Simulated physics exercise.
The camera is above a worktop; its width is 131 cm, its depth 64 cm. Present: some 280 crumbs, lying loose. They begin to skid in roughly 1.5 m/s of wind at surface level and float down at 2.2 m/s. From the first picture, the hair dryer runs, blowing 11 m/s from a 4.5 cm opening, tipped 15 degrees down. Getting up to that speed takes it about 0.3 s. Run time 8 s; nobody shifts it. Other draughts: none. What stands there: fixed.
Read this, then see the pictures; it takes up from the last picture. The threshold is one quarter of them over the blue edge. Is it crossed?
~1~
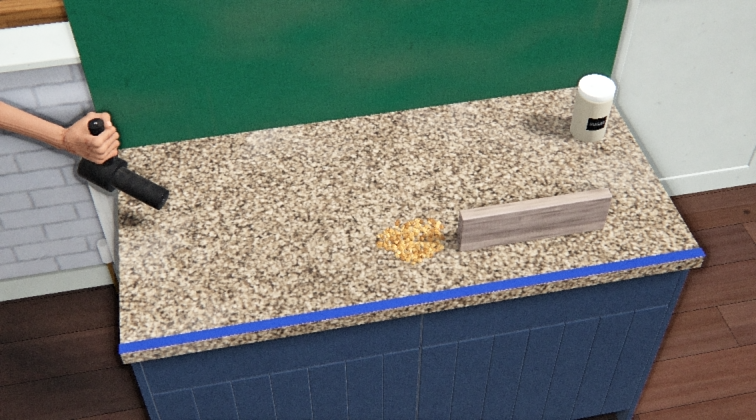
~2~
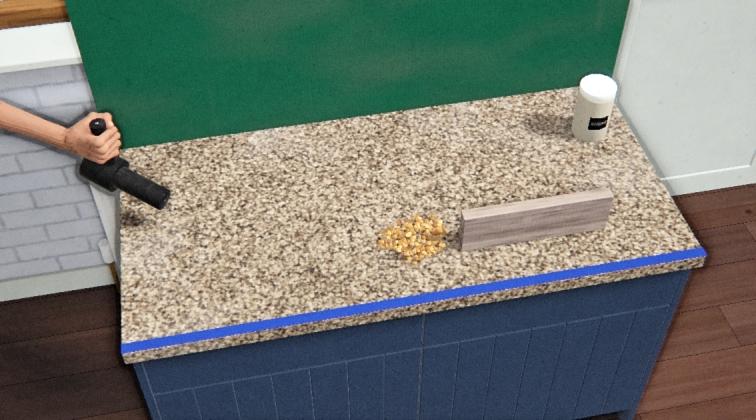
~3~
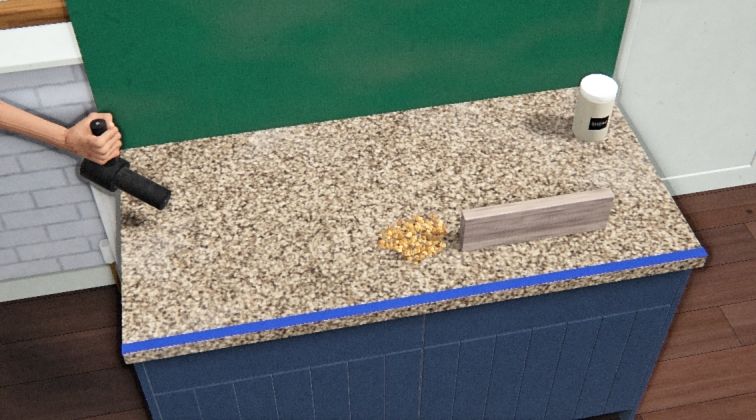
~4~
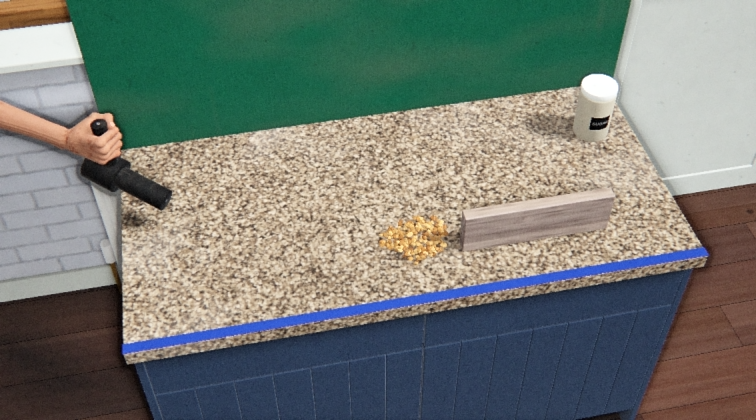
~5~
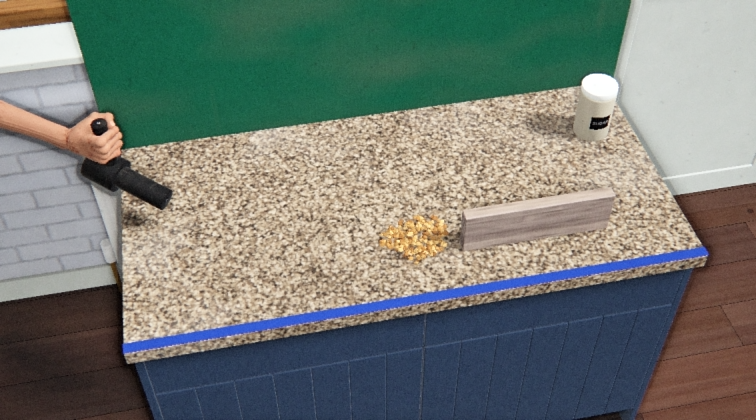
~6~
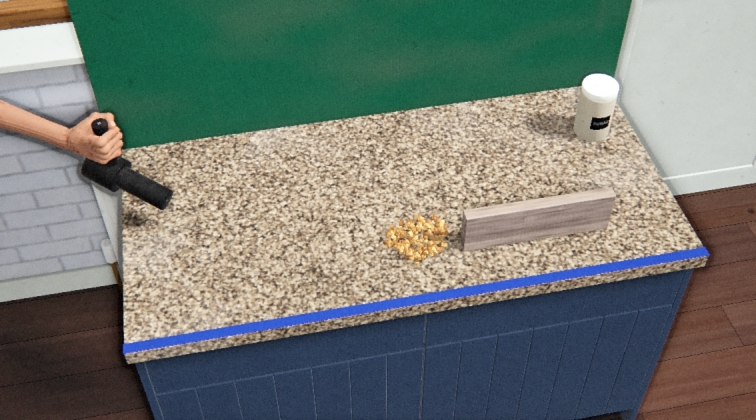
Yes - looks like that edge will lose over a quarter of the load.
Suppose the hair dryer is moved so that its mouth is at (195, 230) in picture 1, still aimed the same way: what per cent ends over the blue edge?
It would be near 10 %.
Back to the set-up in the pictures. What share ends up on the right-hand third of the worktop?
About 40 percent.
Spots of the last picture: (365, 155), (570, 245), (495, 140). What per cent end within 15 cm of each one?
Taking the spots one by one, around 0 %, 15 % and 0 %.
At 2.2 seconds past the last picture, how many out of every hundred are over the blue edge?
Some 40 per cent.
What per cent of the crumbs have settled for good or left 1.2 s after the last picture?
It comes out at some 40 %.
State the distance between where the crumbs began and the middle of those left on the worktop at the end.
Around 45 cm, I reckon.
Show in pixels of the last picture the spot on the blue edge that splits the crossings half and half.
About (589, 276).
Then, 1.2 s after the last picture the count stands so, 37 % are over the blue edge; the middle of those still in play is near (597, 215).
Then, 2.2 s after the last picture the count stands so, 38 % are over the blue edge; the middle of those still in play is near (606, 211).
Then, 4.1 s after the last picture the count stands so, 38 % are over the blue edge; the middle of those still in play is near (606, 219).
Then, 7.7 s after the last picture, at the end, 41 % are over the blue edge; the middle of those still in play is near (606, 219).
